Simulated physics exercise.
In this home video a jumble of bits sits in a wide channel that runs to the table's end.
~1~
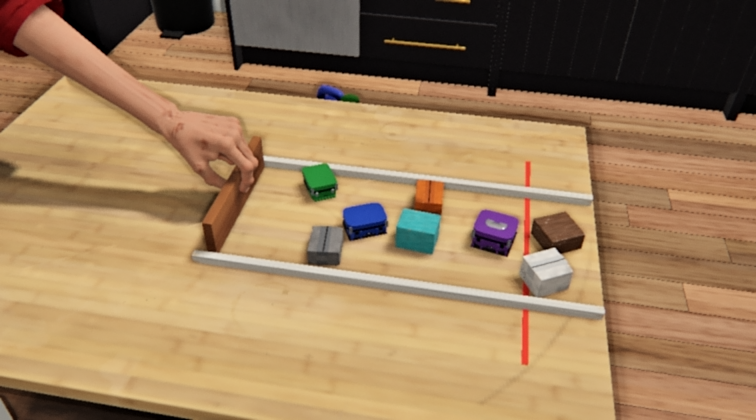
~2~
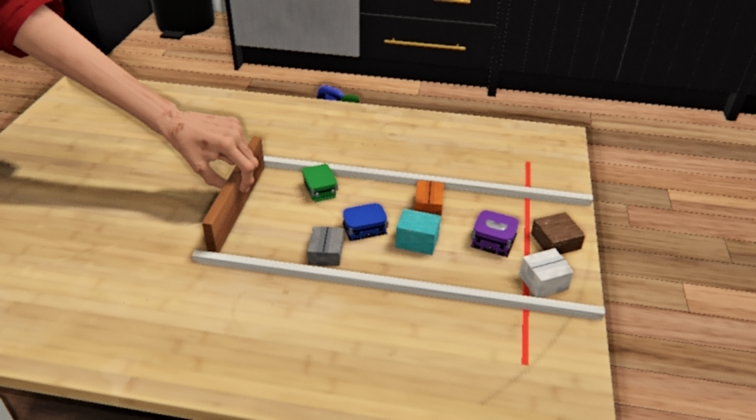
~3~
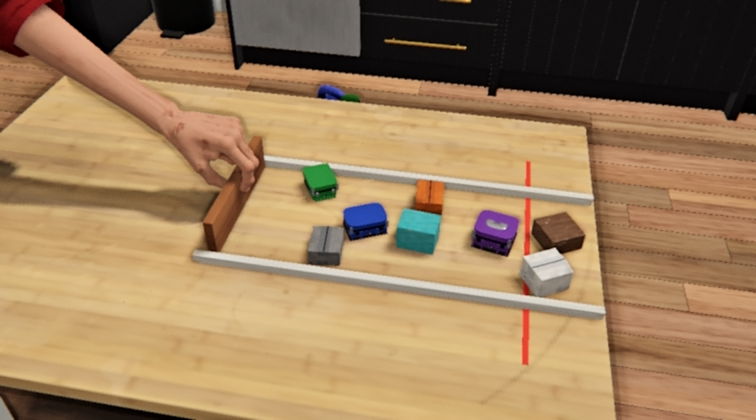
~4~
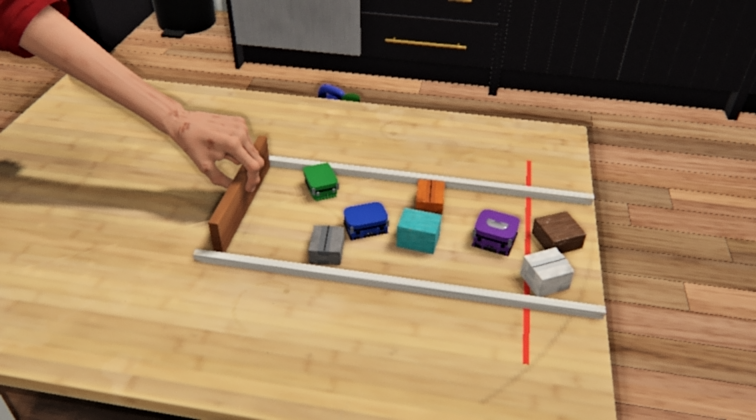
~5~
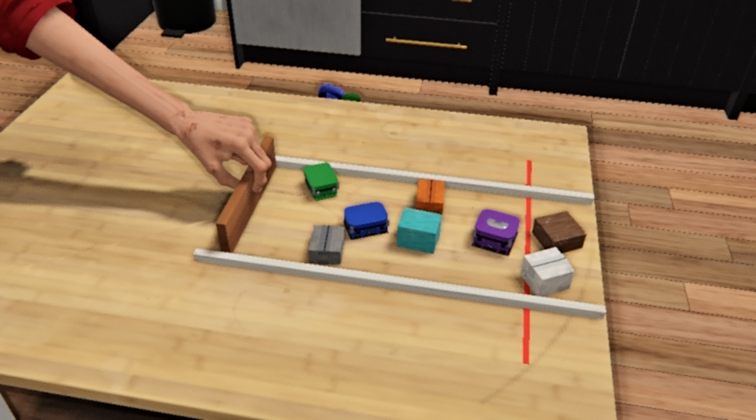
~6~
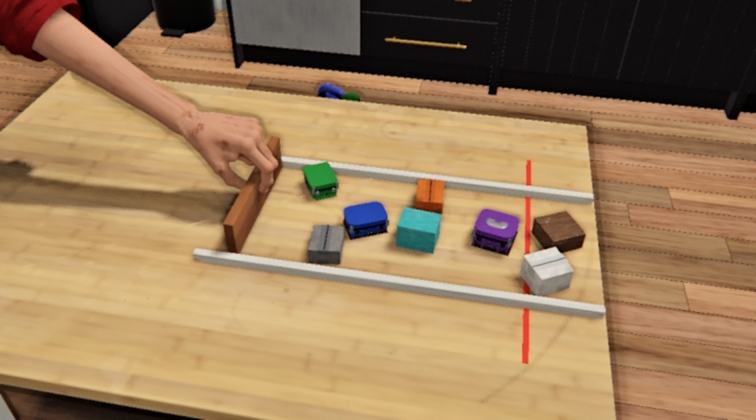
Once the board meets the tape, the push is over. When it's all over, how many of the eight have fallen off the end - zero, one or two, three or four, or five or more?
One or two have fallen off.
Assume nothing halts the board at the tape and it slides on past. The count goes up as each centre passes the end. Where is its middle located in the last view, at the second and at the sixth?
At (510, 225) for the second, at (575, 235) for the sixth.
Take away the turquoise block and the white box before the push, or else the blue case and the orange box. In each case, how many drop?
The number is 1 for the first case and 1 for the second.
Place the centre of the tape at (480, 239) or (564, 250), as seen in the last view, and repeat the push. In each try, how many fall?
In order, 0 and 5.
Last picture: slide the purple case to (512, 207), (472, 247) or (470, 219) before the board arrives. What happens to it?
Well, the purple case does not stay; it does not stay; it keeps its place.
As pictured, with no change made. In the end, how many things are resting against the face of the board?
I count 3 of them.
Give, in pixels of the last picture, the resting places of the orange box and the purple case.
The first comes to rest at (571, 214), and the second at (590, 243).
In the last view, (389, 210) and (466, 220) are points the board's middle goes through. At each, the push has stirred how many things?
Tally: 5; 8.
A little later, none off yet; brown block at rest near (558, 233); white box at rest near (546, 272); purple case at rest near (496, 232).
Next, none off yet; brown block at rest near (558, 233); white box at rest near (546, 272); purple case shifted a little near (513, 232).
Later still, none off yet; brown block shifted about its own width near (579, 227); white box shifted about its own width near (593, 283); purple case shifted about its own width near (549, 238).
When it is over, the number that fall off is one or two; down, white box and brown block.
